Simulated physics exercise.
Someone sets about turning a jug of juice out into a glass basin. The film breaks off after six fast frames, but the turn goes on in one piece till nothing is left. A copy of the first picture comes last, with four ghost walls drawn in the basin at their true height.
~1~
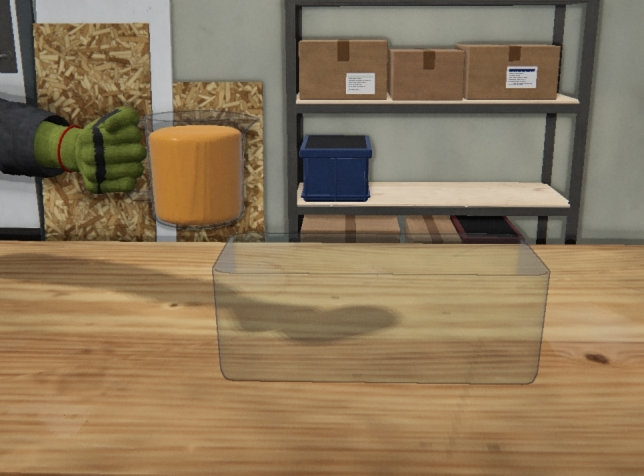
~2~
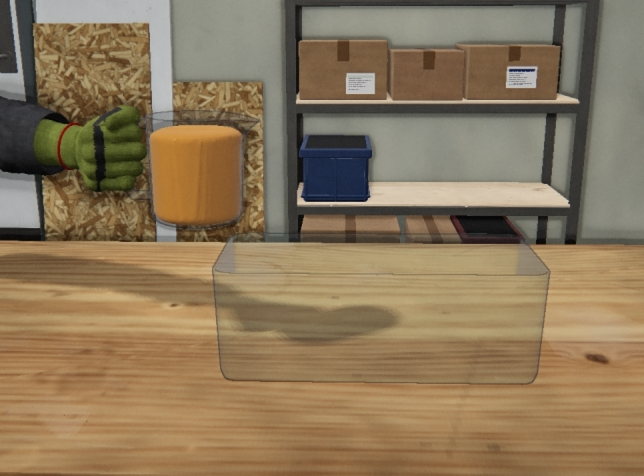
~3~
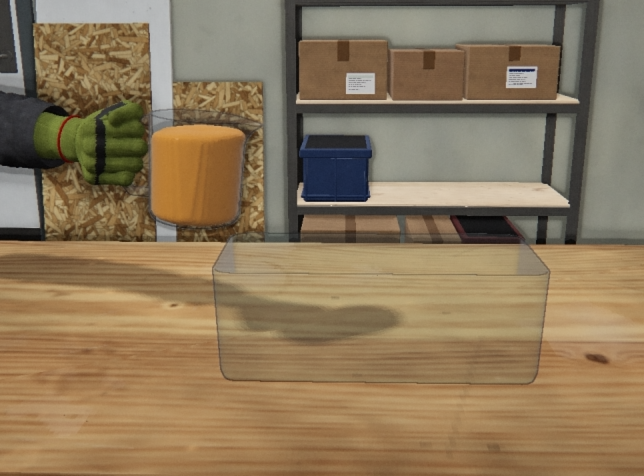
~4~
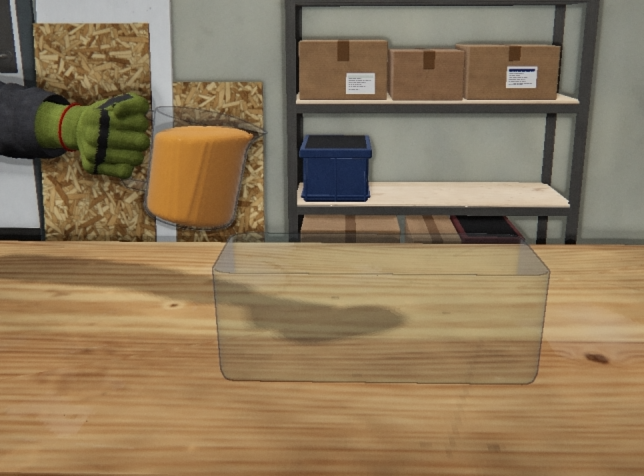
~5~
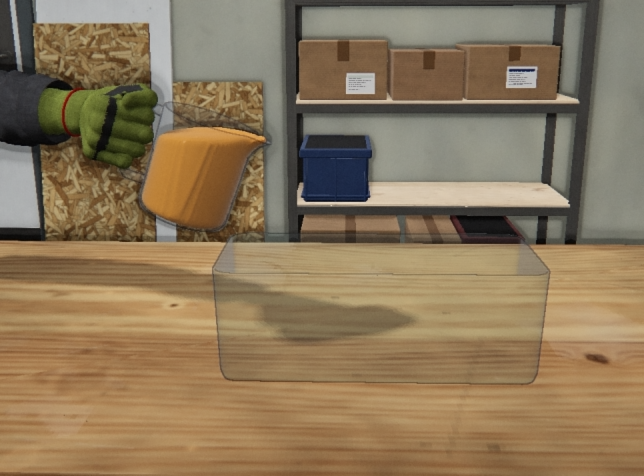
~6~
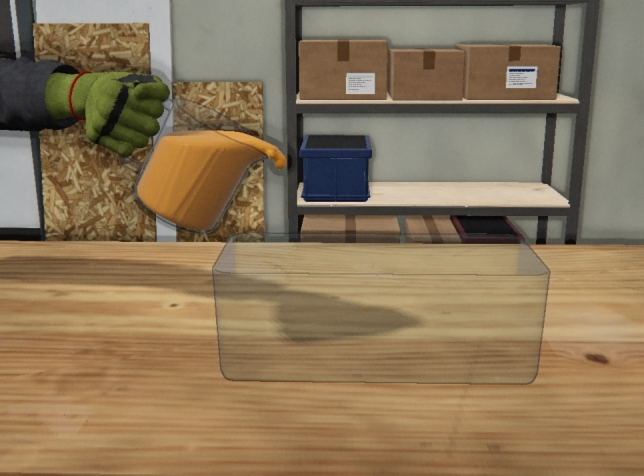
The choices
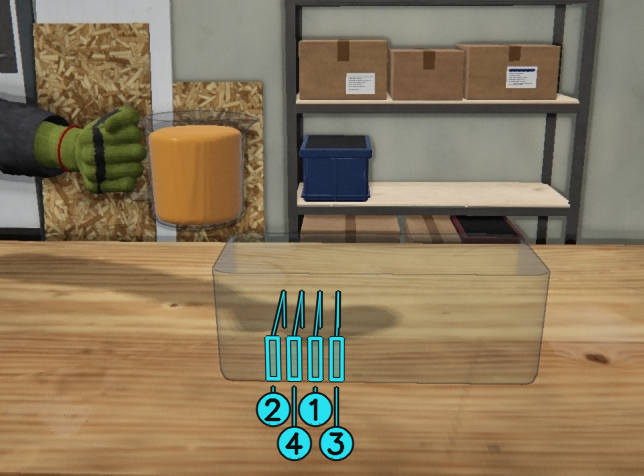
The clip shows a green-gloved hand beside a clear jug of orange juice above a glass basin on a wooden table; the jug, at first upright, gradually tilts to the right until juice passes over its lip.
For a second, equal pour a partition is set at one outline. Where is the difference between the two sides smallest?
1.
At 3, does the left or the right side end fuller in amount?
More ends on the left.
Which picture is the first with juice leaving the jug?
In picture 6.
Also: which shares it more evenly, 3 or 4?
Slot 4.
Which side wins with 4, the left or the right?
The right side.
In cyan, 1 at (315, 387); 2 at (273, 387); 3 at (336, 387); 4 at (294, 387).
For slot 1, about 48 % ends left of the wall and 51 % right of it.
For slot 2, about 5 % ends left of the wall and 95 % right of it.
For slot 3, about 86 % ends left of the wall and 13 % right of it.
For slot 4, about 21 % ends left of the wall and 78 % right of it.
